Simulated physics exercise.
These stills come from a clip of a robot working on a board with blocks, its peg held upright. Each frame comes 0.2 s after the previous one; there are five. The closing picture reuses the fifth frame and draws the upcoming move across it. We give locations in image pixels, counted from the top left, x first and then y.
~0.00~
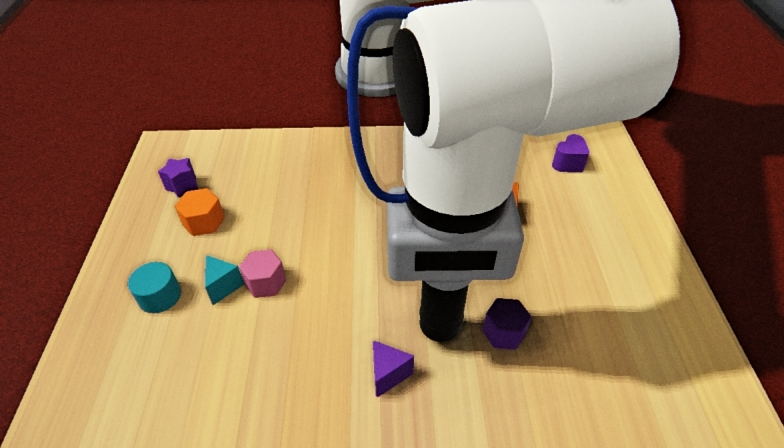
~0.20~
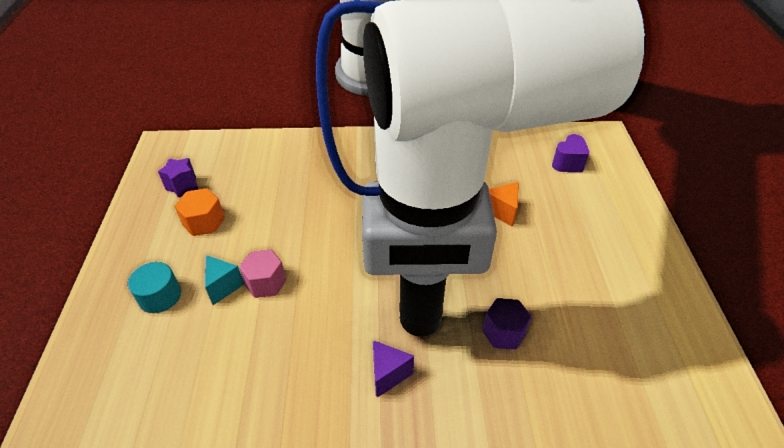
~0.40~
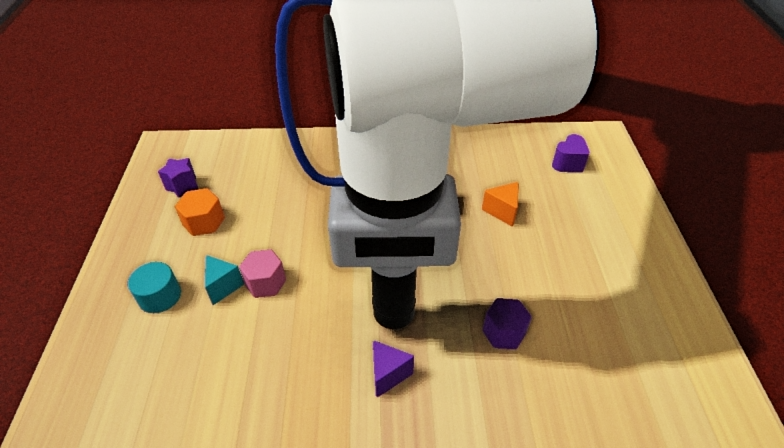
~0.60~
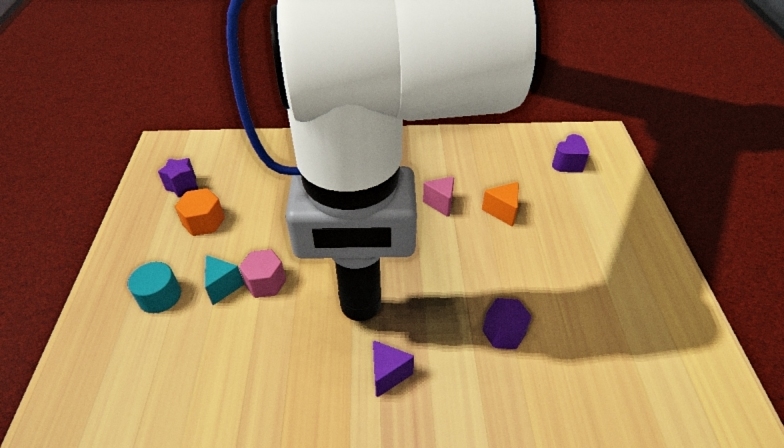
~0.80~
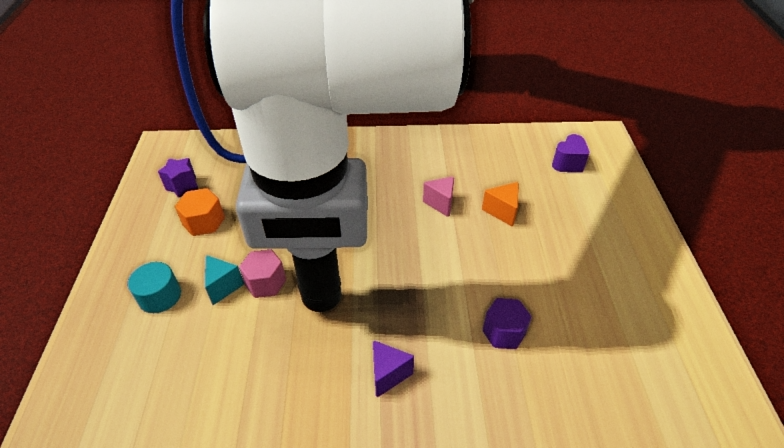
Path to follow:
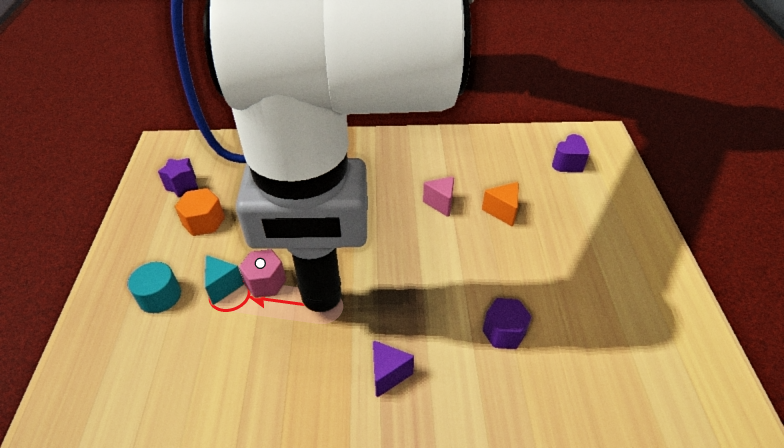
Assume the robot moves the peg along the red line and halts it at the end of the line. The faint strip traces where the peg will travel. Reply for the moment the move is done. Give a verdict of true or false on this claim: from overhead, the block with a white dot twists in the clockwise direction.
That claim is true.
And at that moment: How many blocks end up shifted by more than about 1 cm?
By the end of the path, two blocks have moved more than about a centimetre.
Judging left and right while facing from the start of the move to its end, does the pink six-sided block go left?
I believe not.
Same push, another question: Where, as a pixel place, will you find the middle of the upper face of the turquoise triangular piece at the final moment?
The middle of its upper face should be somewhere near (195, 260).
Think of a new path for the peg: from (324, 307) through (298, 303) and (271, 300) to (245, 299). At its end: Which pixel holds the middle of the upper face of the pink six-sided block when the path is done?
Its top middle is near (238, 251).
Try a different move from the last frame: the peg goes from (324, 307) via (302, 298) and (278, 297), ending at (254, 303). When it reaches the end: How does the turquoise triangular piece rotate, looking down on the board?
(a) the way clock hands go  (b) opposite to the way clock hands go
b.
The line goes from (324, 307) to (230, 294); the dot is on the pink six-sided block.
On the path given first. Halfway along, peg (273, 290); turquoise triangular piece (212, 268), turned 20° anticlockwise; pink six-sided block (252, 258), turned 25° clockwise.
At the end, peg (226, 284); turquoise disc unmoved; turquoise triangular piece (195, 260), turned 45° anticlockwise; pink six-sided block (234, 246), turned 75° clockwise.
